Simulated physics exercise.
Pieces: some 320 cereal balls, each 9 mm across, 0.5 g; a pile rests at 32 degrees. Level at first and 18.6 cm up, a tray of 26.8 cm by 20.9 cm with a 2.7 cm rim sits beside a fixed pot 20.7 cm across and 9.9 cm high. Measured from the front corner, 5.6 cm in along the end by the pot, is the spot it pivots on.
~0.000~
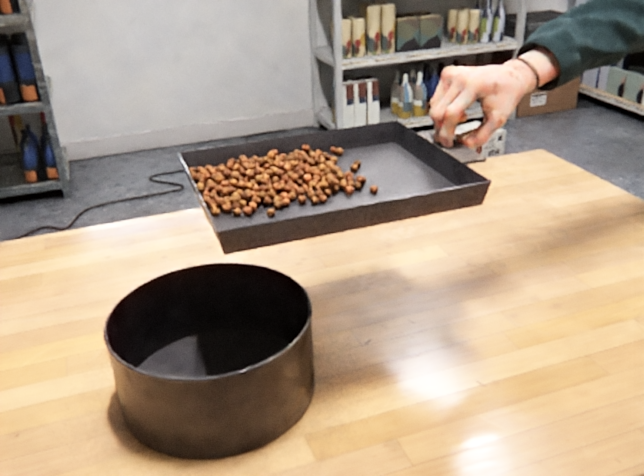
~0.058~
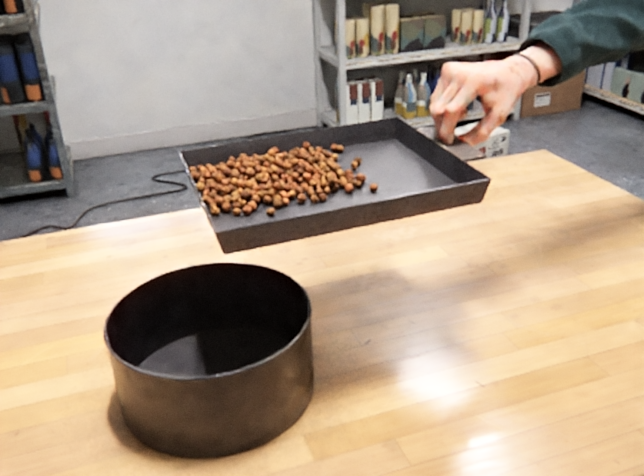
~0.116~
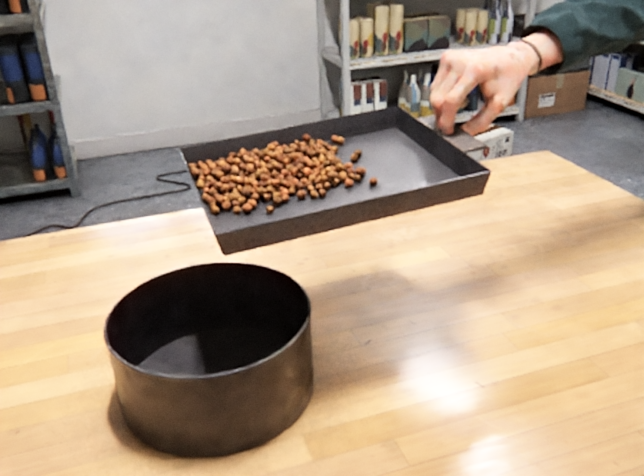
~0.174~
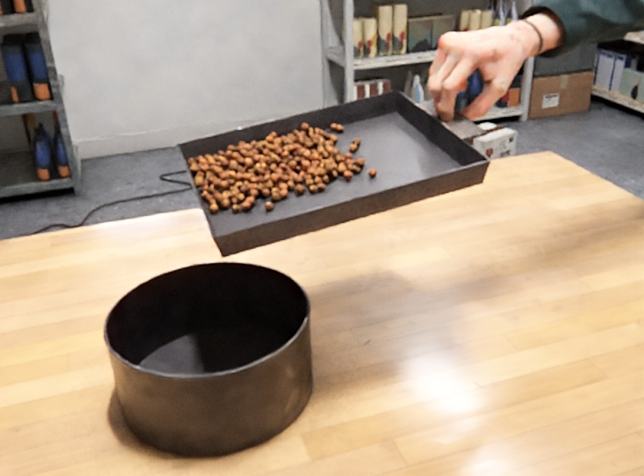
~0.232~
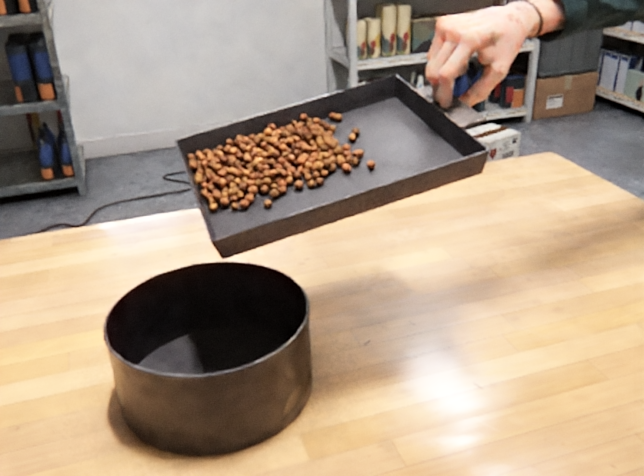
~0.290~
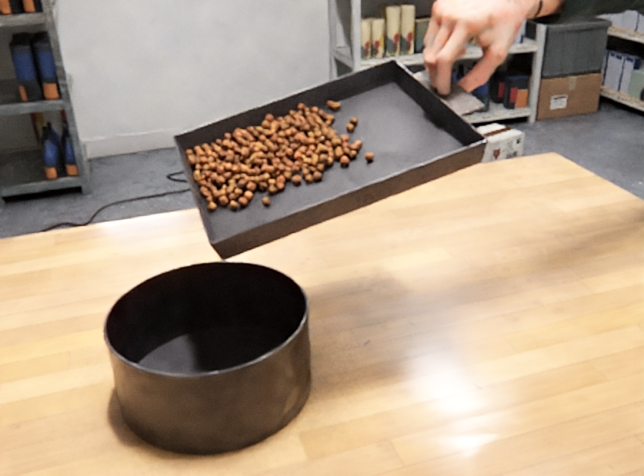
A dark tray of small brown balls tilts down toward the left as a hand lifts its right side.
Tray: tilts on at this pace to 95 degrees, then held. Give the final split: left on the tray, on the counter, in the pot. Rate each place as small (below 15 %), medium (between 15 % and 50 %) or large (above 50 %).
Tray - small; counter - small; pot - large.
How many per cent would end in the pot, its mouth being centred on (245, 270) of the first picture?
About 0 per cent.
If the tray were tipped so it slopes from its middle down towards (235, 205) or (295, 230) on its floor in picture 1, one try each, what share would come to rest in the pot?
The share comes to roughly 50 in a hundred, then roughly 95 in a hundred.
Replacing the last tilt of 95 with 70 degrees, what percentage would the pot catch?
That comes out at some 10 per cent.
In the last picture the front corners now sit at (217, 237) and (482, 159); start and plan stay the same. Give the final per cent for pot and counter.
Final per cent - pot 95, counter 0.
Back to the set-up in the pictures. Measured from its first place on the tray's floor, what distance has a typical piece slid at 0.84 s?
Displacement on the tray: Roughly 6 cm.
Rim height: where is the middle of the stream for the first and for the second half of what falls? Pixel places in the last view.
It passes about (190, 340) first and (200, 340) afterwards.
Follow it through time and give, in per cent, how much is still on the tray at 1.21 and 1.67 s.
Estimates: 90; 15.
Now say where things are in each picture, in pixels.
The first picture shows tray tilt 0 degrees, front corners at (222, 228) and (484, 180); middle of the pieces at (276, 180); pot at (210, 313).
The second picture shows tray tilt 1 degrees, front corners at (221, 228) and (484, 178); middle of the pieces at (276, 178).
The third picture shows tray tilt 4 degrees, front corners at (220, 230) and (483, 170), lowest corner left front; middle of the pieces at (276, 173).
The fourth picture shows tray tilt 8 degrees, front corners at (218, 233) and (483, 159), lowest corner left front; middle of the pieces at (275, 167).
The fifth picture shows tray tilt 12 degrees, front corners at (216, 236) and (481, 149), lowest corner left front; middle of the pieces at (273, 161).
The sixth picture shows tray tilt 16 degrees, front corners at (215, 238) and (480, 139), lowest corner left front; middle of the pieces at (272, 155); pot at (208, 310). The tray's pace is about 70 degrees a second.
Then, at 0.84 s, tilt 53 degrees; the tray holds 100 %, the pot 0 %.
After 1.21 s, tilt 78 degrees; the tray holds 90 %, the pot 10 %.
After 1.67 s, tilt 95 degrees; the tray holds 15 %, the pot 70 %.
In the end, at 2.9 s, tray 0 %, counter 0 %, pot 100 %.
